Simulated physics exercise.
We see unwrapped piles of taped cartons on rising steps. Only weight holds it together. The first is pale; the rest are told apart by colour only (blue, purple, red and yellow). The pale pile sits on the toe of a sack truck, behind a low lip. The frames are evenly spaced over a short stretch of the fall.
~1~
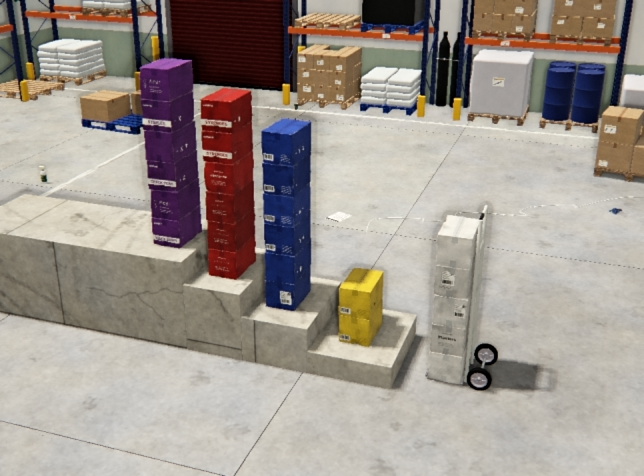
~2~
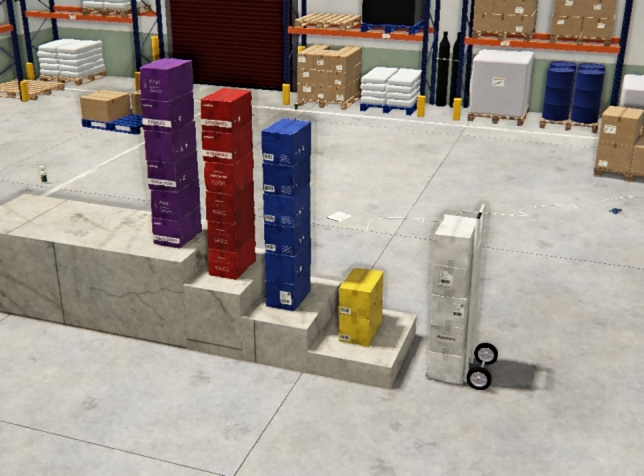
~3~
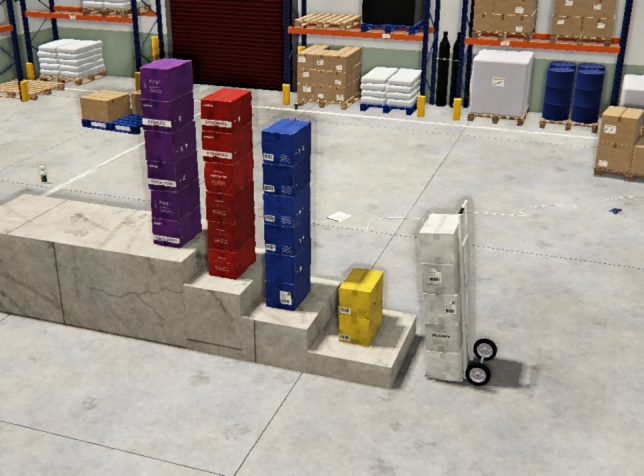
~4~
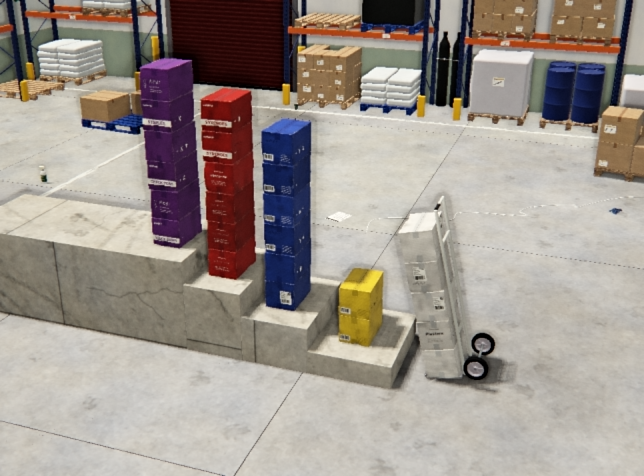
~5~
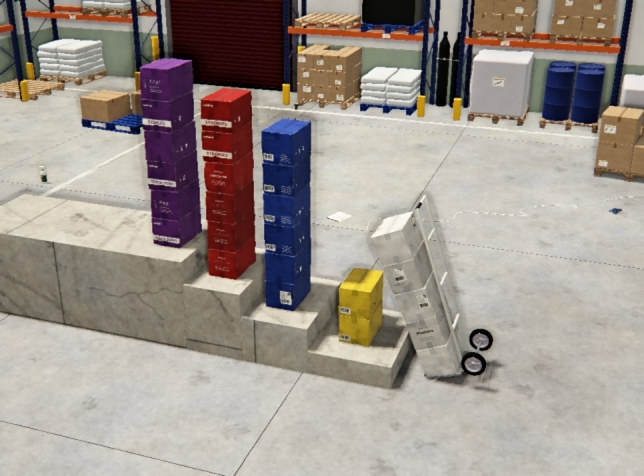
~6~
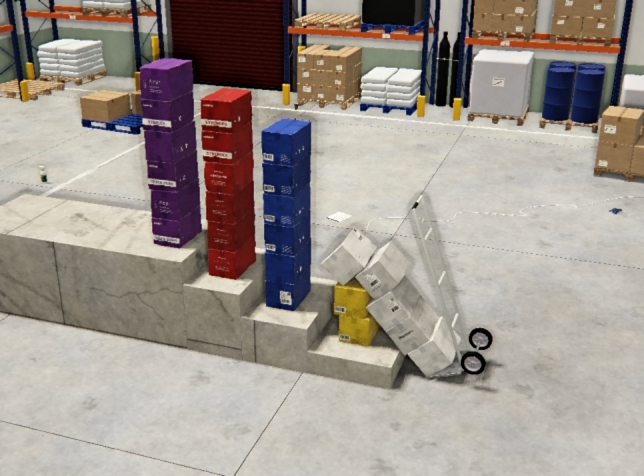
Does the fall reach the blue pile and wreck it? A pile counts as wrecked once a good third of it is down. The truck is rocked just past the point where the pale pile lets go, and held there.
It is left standing.
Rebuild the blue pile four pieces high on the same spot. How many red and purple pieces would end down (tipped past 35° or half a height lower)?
Pile by pile, red 0, purple 0.
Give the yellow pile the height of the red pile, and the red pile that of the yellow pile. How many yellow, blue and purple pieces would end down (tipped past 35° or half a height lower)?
By colour: Yellow 3, blue 3, purple 6.
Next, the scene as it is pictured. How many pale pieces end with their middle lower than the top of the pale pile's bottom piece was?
It comes to 1.
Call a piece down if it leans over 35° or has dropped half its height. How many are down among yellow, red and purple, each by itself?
The counts are yellow 1, red 0, purple 0.
Just after the last frame, 5 of the pale pile down; none of the 6 blue cartons down (0 of 20 in all colours); top blue carton unmoved; top yellow carton moved a little.
A moment on, 4 of the pale pile down; none of the 6 blue cartons down (0 of 20 in all colours); top blue carton unmoved; top yellow carton moved half its height.
Further on, 5 of the pale pile down; none of the 6 blue cartons down (0 of 20 in all colours); top blue carton unmoved; top yellow carton tilted well over.
When it is over, 5 of the pale pile down; none of the 6 blue cartons down (1 of 20 in all colours); top blue carton unmoved; top yellow carton tilted well over. In pixels of the last frame, middles, top blue carton near (286, 142), top yellow carton near (335, 291).
